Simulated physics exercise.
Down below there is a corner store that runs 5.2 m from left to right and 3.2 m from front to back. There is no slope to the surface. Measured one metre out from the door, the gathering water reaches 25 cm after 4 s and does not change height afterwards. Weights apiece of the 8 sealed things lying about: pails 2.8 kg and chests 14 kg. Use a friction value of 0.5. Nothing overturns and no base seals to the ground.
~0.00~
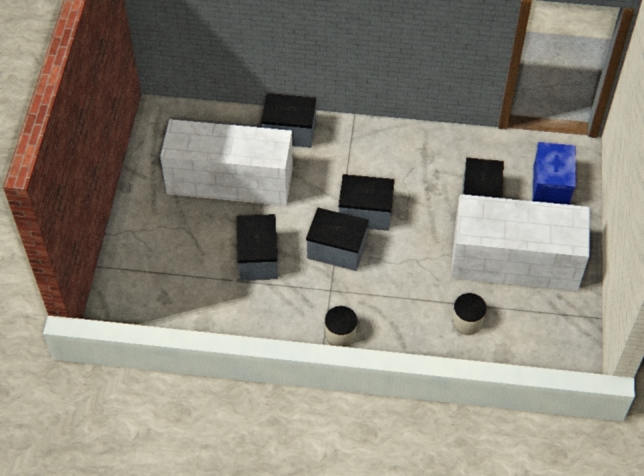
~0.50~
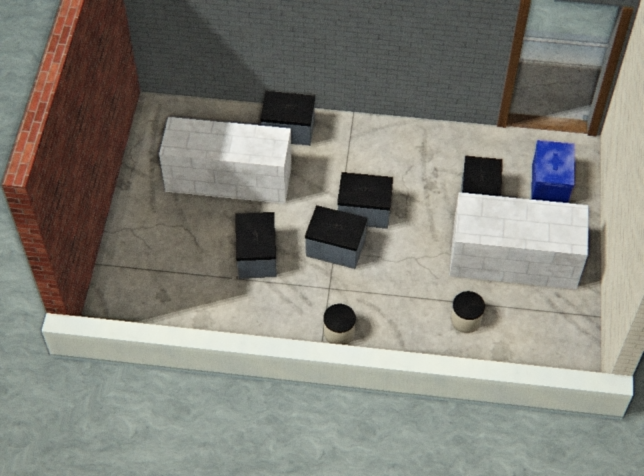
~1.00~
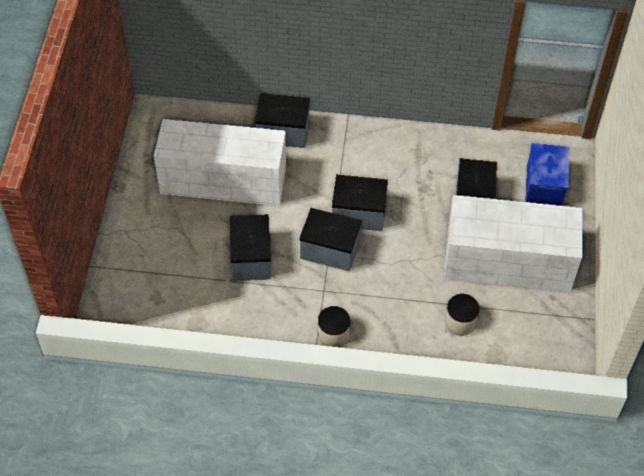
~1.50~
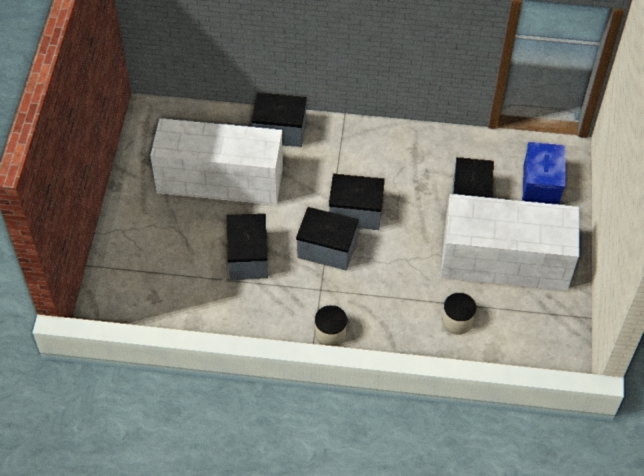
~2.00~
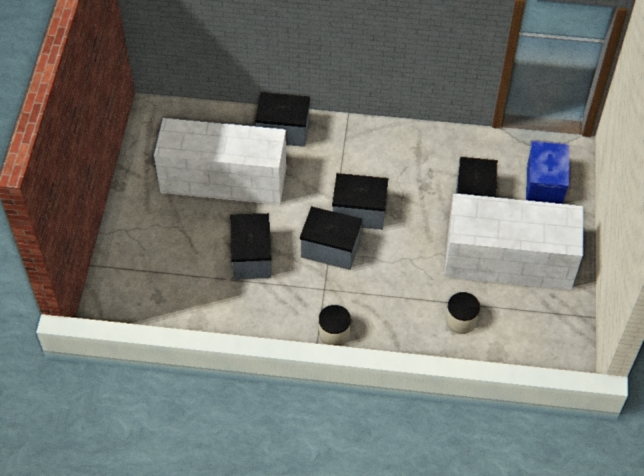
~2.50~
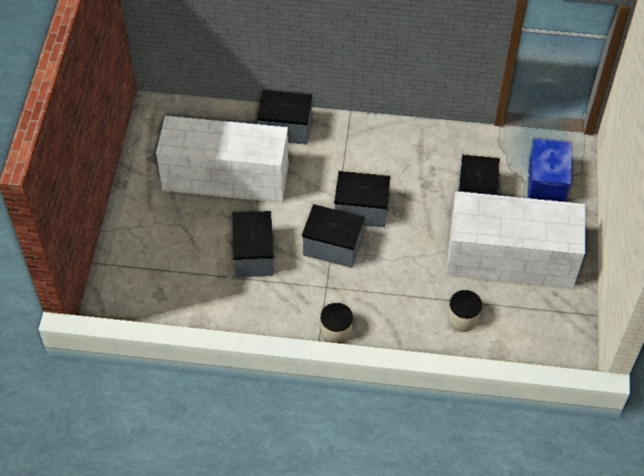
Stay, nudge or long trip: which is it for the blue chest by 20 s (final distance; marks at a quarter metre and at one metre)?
Distance covered: Large.
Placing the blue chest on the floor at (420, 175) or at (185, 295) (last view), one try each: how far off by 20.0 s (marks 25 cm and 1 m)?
First try: It covers a big distance; second try: It inches along.
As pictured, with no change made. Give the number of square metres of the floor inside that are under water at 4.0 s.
I'd estimate close to 3.5 m2.
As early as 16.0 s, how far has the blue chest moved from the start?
By that time, close to 300 cm.
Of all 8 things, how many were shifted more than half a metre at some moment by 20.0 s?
8.
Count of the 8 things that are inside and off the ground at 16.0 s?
By my count, 8.
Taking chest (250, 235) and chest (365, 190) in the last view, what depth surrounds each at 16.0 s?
Roughly 15 and 13 cm.
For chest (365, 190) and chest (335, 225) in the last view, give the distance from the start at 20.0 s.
They sit 140 cm and 200 cm away, in the order given.
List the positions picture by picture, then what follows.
The blue chest at (557, 164), on the bottom; 0.0 m2 under water; 0 of 8 have shifted, in the first picture.
The blue chest at (555, 162), on the bottom; 0.0 m2 under water; 0 of 8 have shifted, in the second picture.
The blue chest at (550, 165) rests on the ground; 0.0 m2 under water; 0 of 8 have shifted, in the third picture.
The blue chest at (546, 164) rests on the ground; water covers 0.0 m2; 0 of 8 have shifted, in the fourth picture.
The blue chest at (550, 163) rests on the ground; 0.1 m2 under water; 0 of 8 have shifted, in the fifth picture.
The blue chest at (552, 161) rests on the ground; 0.5 m2 under water; 0 of 8 have shifted, in the sixth picture.
After 4.0 s the blue chest is near (550, 192), 0.4 m from its start, afloat; 1 afloat.
After 9.0 s the blue chest is near (289, 125), 2.8 m from its start, afloat; 3 afloat.
After 16.0 s the blue chest is near (260, 109), 3.2 m from its start, afloat; 8 afloat.
After 20.0 s the blue chest is near (240, 104), 3.4 m from its start, afloat; 8 afloat.
